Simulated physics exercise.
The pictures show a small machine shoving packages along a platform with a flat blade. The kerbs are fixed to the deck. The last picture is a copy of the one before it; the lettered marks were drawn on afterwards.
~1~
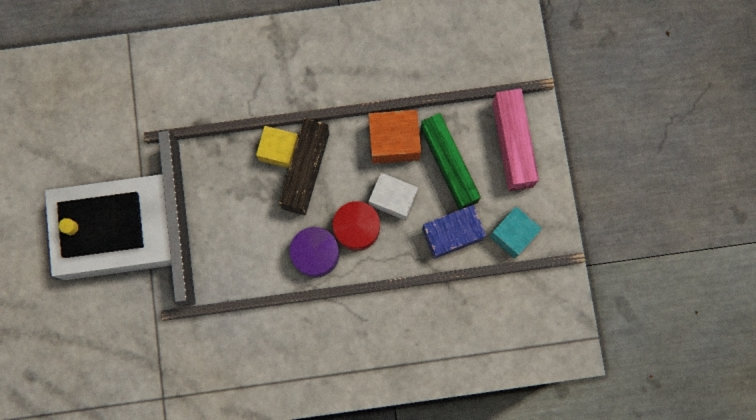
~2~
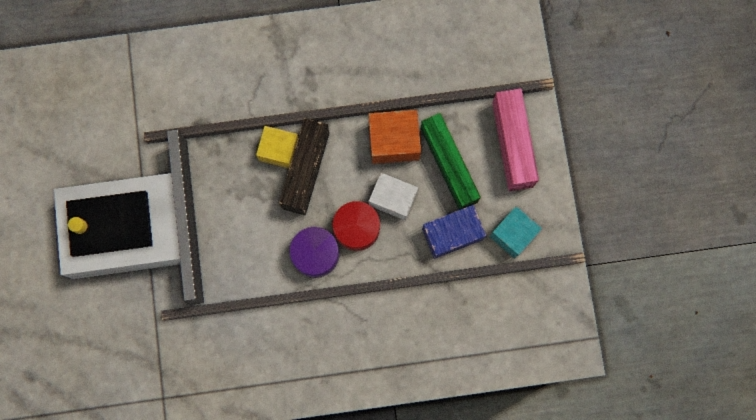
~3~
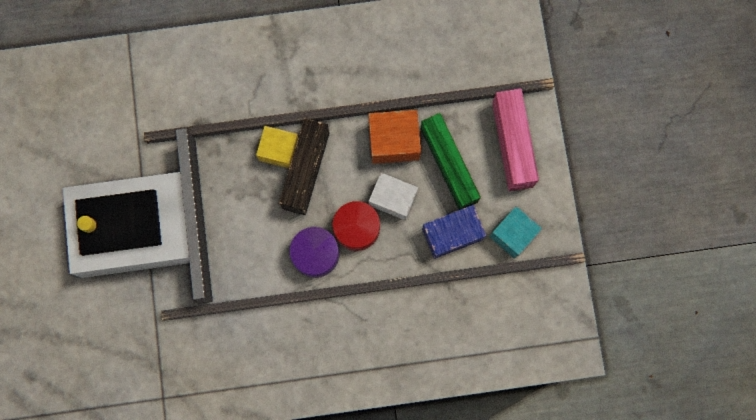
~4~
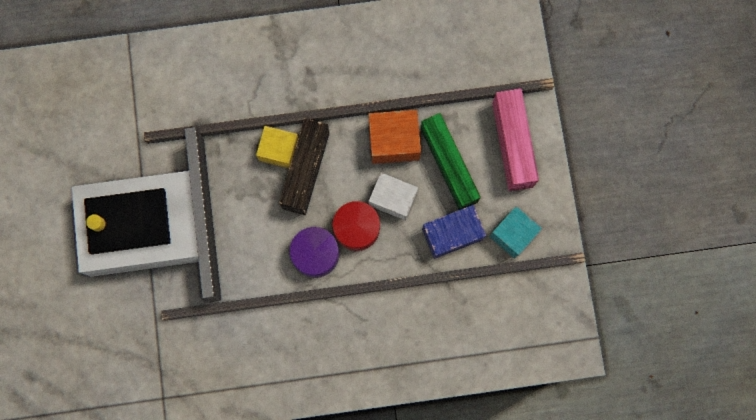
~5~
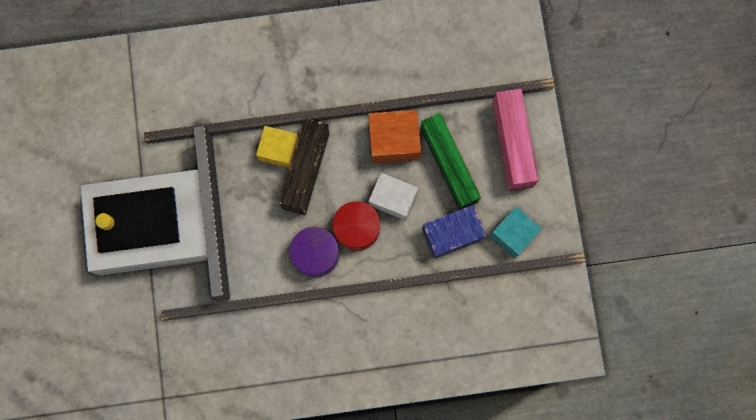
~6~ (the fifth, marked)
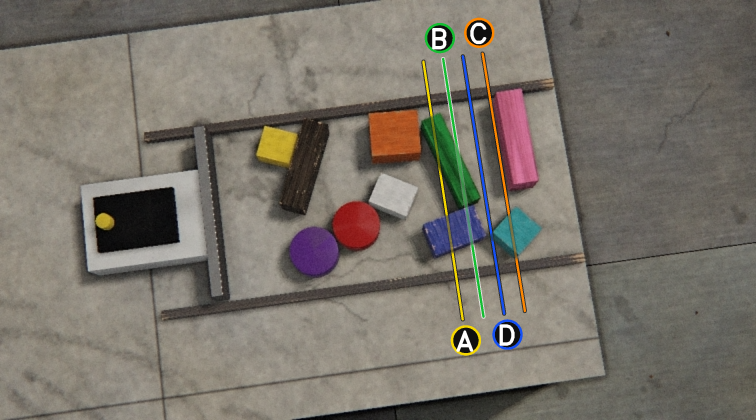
White machine with a flat blade sliding slowly right between two rails on a stone platform, colourful blocks ahead lying still.
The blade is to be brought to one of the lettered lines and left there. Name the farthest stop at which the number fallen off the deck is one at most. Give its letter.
It should halt at A.
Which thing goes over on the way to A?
It is the pink stick.
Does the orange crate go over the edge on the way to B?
No.
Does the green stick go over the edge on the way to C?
Yes.
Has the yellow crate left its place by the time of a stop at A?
By then, yes.
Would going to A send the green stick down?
No.
On the marked copy, A at (443, 187); B at (463, 185); C at (503, 179); D at (483, 182).
Following A. Soon after the start, robot (227, 207); yellow crate (310, 140); purple canister (330, 253).
Later, robot (311, 196); pink stick (523, 141); green stick (493, 165).
In the end, robot (375, 187); pink stick over the edge; turquoise crate (577, 227); one fallen.
As for the rest, B drops two; C drops five; D drops three.
